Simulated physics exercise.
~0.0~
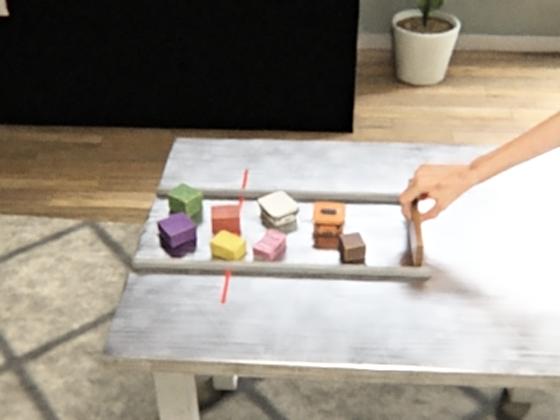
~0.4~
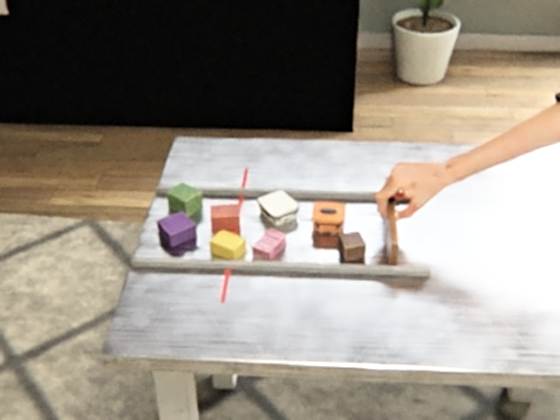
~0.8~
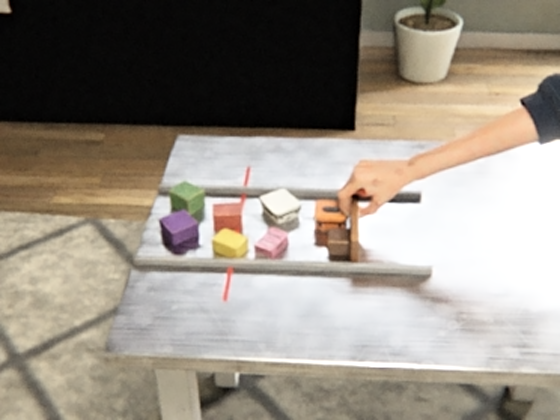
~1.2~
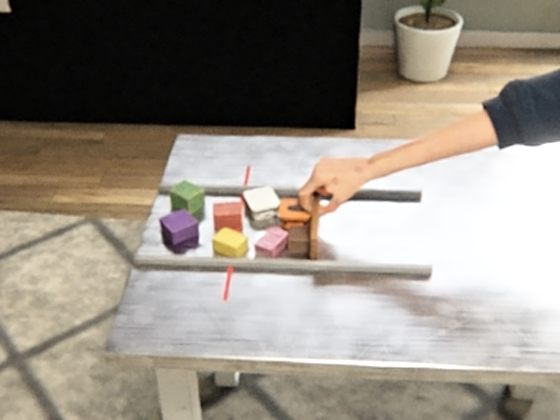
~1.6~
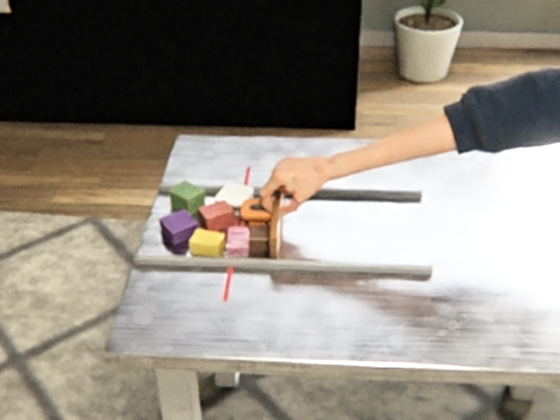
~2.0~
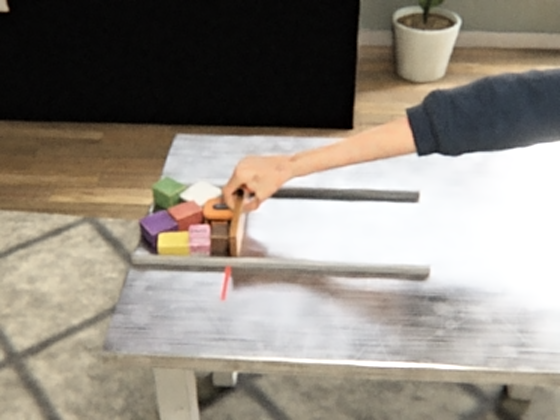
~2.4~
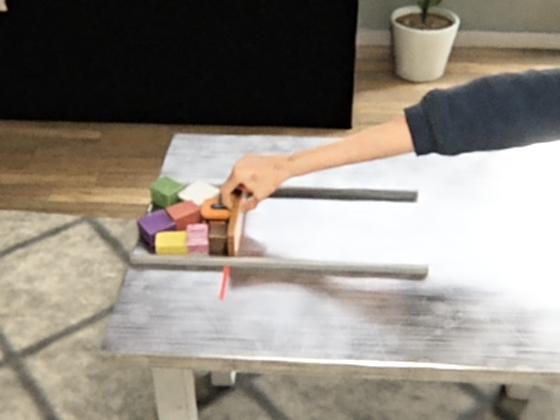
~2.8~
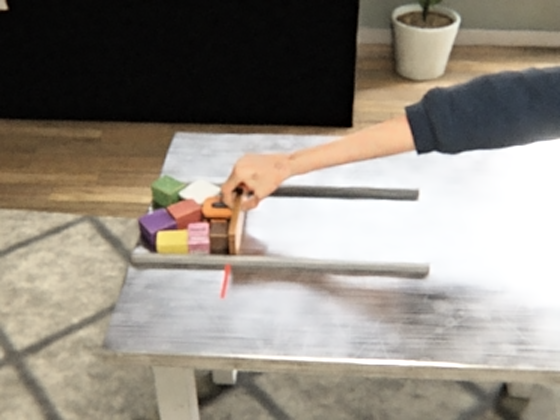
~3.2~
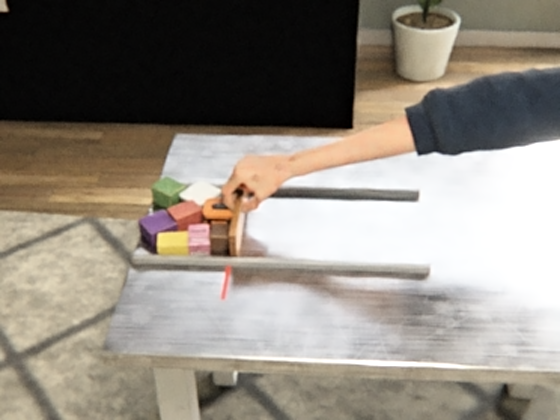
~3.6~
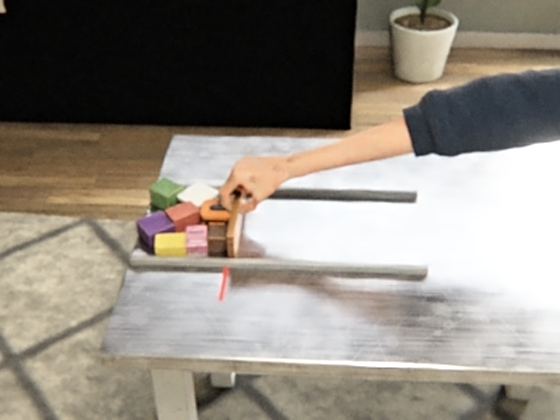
The clip opens on a pale tabletop where eight small colourful objects lie scattered between two rails, with a hand holding an upright board at the right. The hand slides the board left, and it reaches the brown block first, then the orange case. Pushed along together, they close in on the white and pink pieces, which begin moving left too. The red, yellow, purple and green pieces are then shoved left as the group packs tightly near the table's left edge. The board stops around the red tape line and the hand stays on it, with every piece still on the table.
